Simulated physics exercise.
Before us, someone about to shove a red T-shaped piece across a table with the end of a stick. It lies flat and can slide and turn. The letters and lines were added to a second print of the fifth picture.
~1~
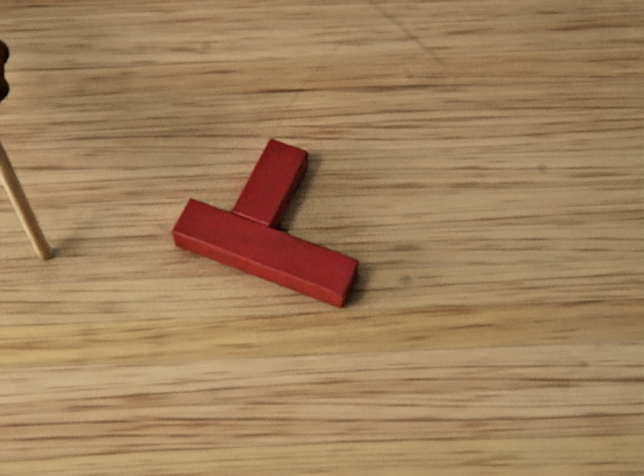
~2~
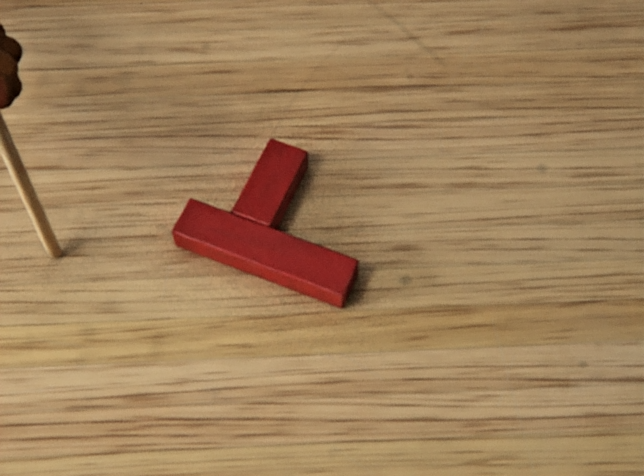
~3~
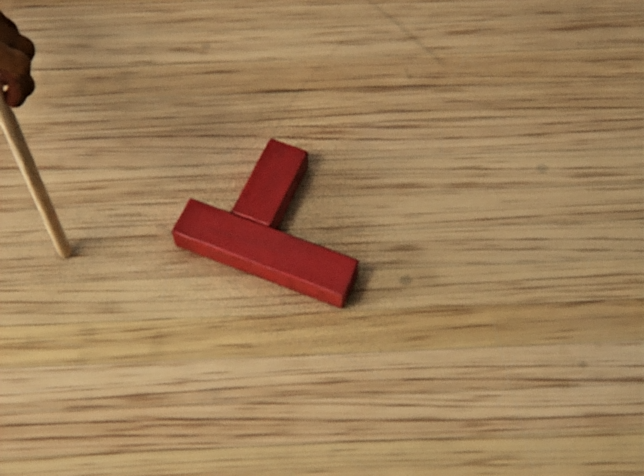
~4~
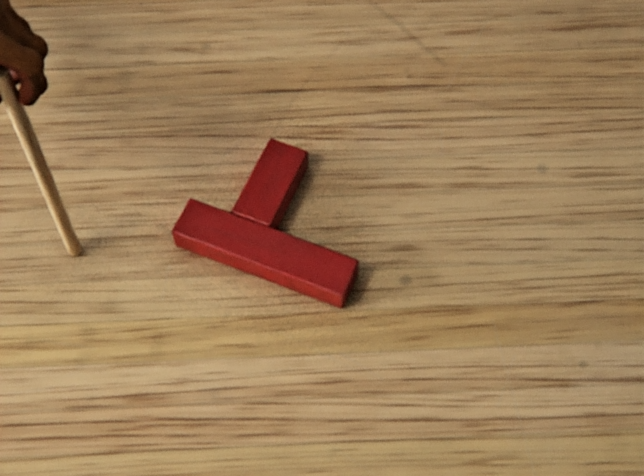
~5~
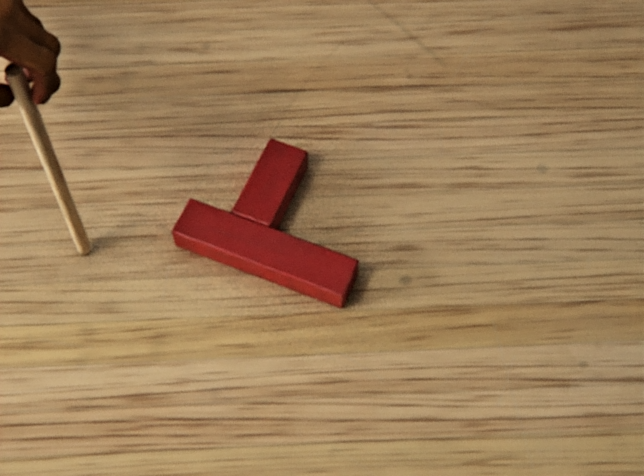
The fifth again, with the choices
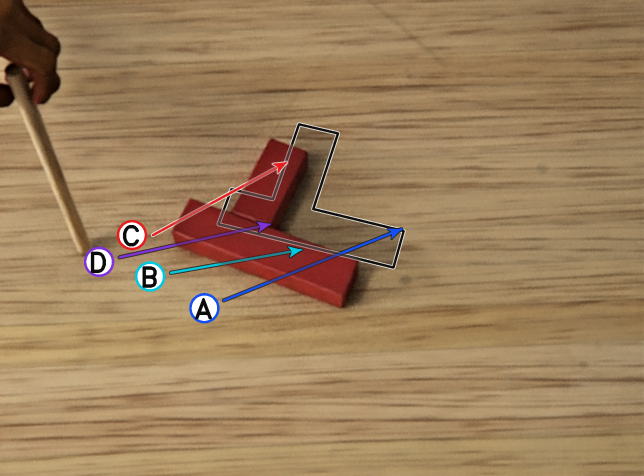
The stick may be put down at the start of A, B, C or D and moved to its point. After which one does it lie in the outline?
The stick should follow B.
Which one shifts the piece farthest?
Stroke D.
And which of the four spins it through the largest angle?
Stroke A.
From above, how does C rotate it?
Clockwise.
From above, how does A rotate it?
Anticlockwise.
On the marked copy, A from (224, 300) to (402, 229); B from (171, 273) to (302, 250); C from (153, 235) to (287, 162); D from (120, 257) to (270, 224).
Following B. Soon after the start, foot of the stick (219, 266), piece (267, 243).
Later, foot of the stick (267, 256), piece (292, 225).
In the end, foot of the stick (302, 251), piece (310, 212); it fills the outline.
As for the rest, A leaves the piece out of the outline, at (302, 211); C leaves the piece out of the outline, at (293, 245); D leaves the piece out of the outline, at (365, 238).
